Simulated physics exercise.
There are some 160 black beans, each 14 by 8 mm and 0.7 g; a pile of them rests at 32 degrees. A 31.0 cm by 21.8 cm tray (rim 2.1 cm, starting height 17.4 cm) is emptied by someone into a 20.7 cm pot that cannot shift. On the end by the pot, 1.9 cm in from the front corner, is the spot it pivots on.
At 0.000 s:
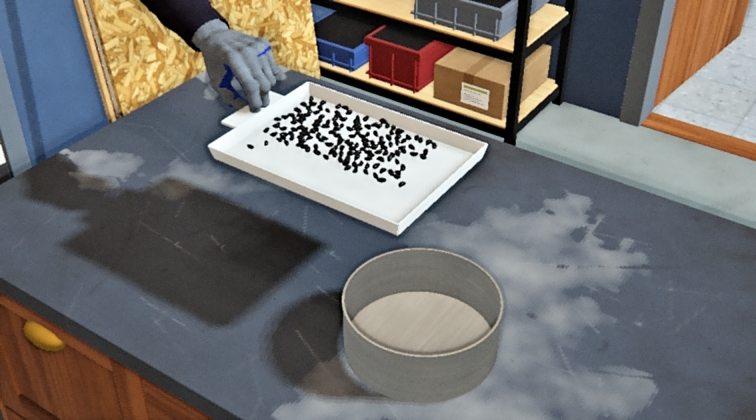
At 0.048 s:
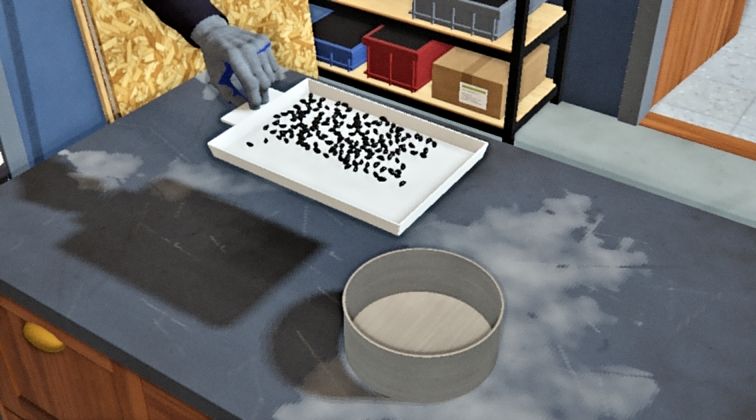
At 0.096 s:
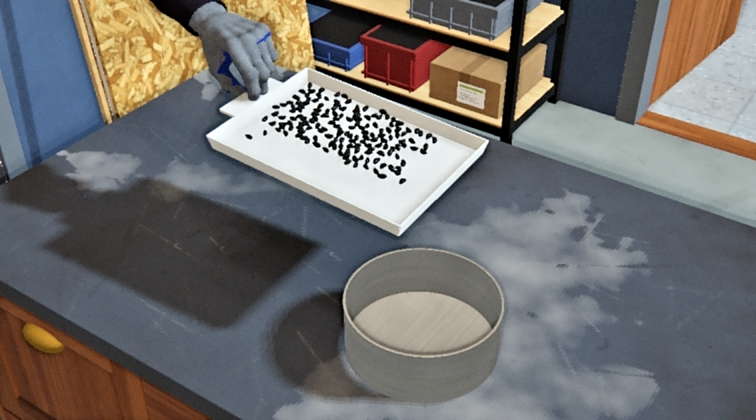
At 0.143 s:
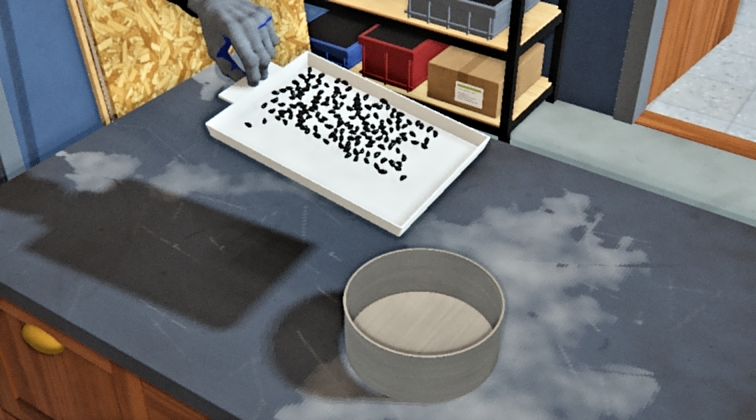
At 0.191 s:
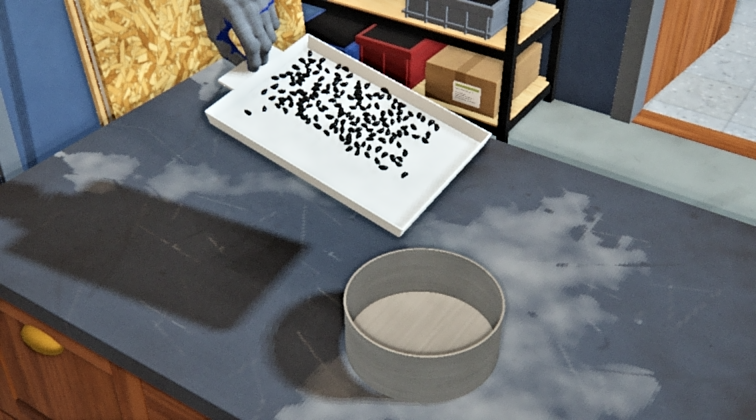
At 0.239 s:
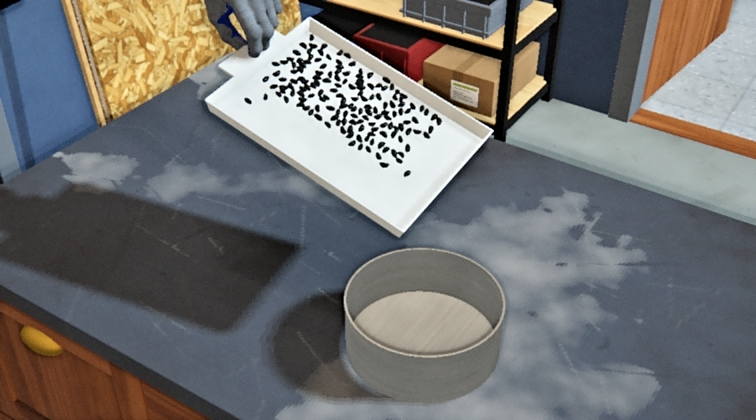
A gray-gloved hand tilted a white tray scattered with black beans, gradually raising its left end while the beans stayed put and the round gray pot sat still on the dark worktop.
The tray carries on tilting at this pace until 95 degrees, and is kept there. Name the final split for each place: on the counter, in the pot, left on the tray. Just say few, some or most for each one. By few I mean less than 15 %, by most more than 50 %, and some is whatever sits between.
I would say counter few, pot most, left on the tray few.
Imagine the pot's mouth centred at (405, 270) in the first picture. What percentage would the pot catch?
About 55 per cent.
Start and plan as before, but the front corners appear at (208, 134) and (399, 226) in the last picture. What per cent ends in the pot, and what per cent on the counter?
The pot gets 75 and the counter 25.
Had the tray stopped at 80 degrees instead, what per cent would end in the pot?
90 %.
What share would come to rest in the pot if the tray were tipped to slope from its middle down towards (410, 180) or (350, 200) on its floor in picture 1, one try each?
That would be close to 20 per cent, then close to 95 per cent.
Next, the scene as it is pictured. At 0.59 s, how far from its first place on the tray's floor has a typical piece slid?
13 cm.
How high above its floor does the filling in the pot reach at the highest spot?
About 2.0 centimetres.
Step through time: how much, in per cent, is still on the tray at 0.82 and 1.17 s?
In turn: 35, 0.
Then, at 0.59 s, tilt 56 degrees; the tray holds 100 %, the pot 0 %.
After 0.82 s, tilt 81 degrees; the tray holds 35 %, the pot 25 %.
Then, at 1.17 s, tilt 95 degrees; the tray holds 0 %, the pot 95 %.
At rest (2.0 s), counter 5 %, pot 95 %, tray 0 %.
